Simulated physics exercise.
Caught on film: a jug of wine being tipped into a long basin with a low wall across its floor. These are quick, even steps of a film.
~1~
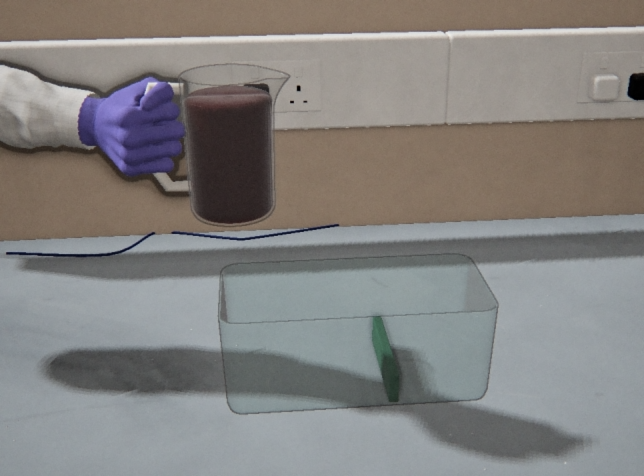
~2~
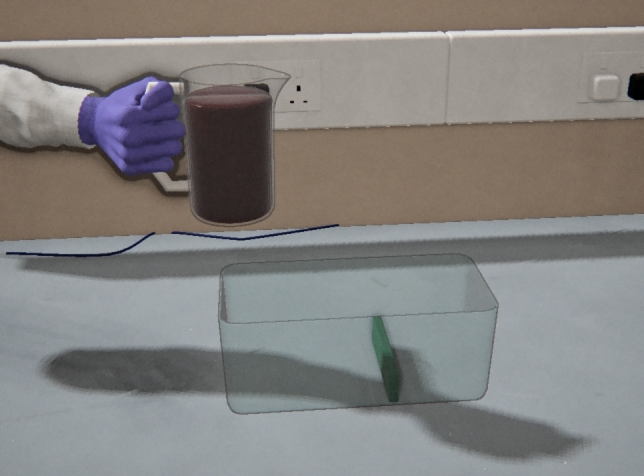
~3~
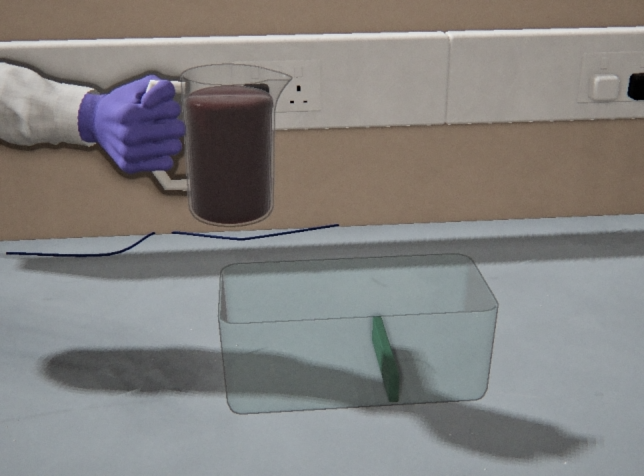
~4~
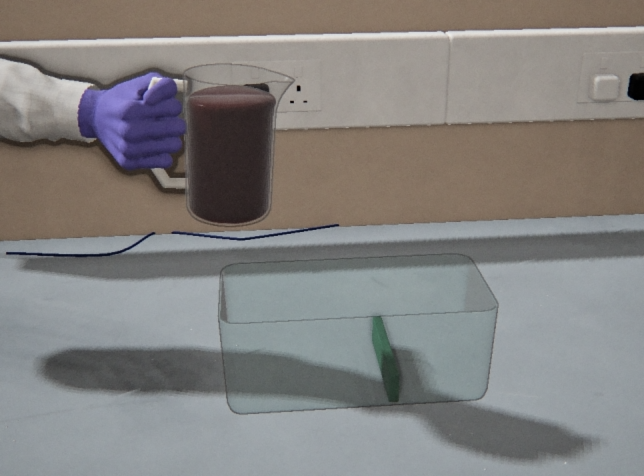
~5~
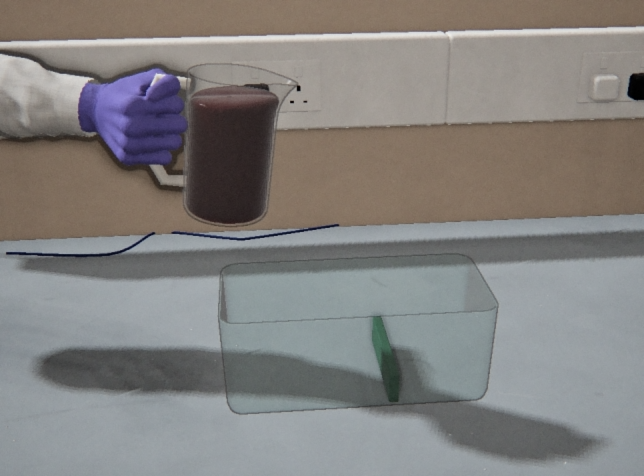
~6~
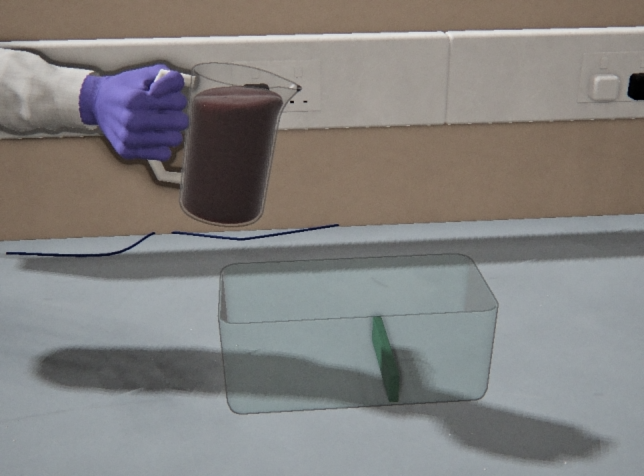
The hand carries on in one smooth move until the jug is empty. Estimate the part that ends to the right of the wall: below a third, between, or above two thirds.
In the end between a third and two thirds is right of the wall.
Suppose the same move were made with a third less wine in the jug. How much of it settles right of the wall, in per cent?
It comes to 25 per cent or so.
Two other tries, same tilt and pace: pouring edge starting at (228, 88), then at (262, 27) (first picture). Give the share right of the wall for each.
First some 5, then 25 per cent.
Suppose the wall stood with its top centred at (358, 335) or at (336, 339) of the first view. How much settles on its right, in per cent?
In turn 90 and 95 in a hundred.
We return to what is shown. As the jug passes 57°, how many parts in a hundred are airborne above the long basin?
Some 10 per cent.
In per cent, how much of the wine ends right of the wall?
Close to 55 per cent.
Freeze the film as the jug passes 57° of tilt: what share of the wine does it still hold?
Some 90 per cent.
A moment on, the tilt is 57° and 91 per cent is still to pour, 1 is left of the wall and 0 right of it.
Next, the tilt is 90° and 53 per cent is still to pour, 6 is left of the wall and 22 right of it.
Then the tilt is 99° and 11 per cent is still to pour, 27 is left of the wall and 52 right of it.
Later the tilt is 99° and 1 per cent is still to pour, 43 is left of the wall and 54 right of it.
At rest 44 per cent lies left of the wall, 54 right of it and 1 outside.
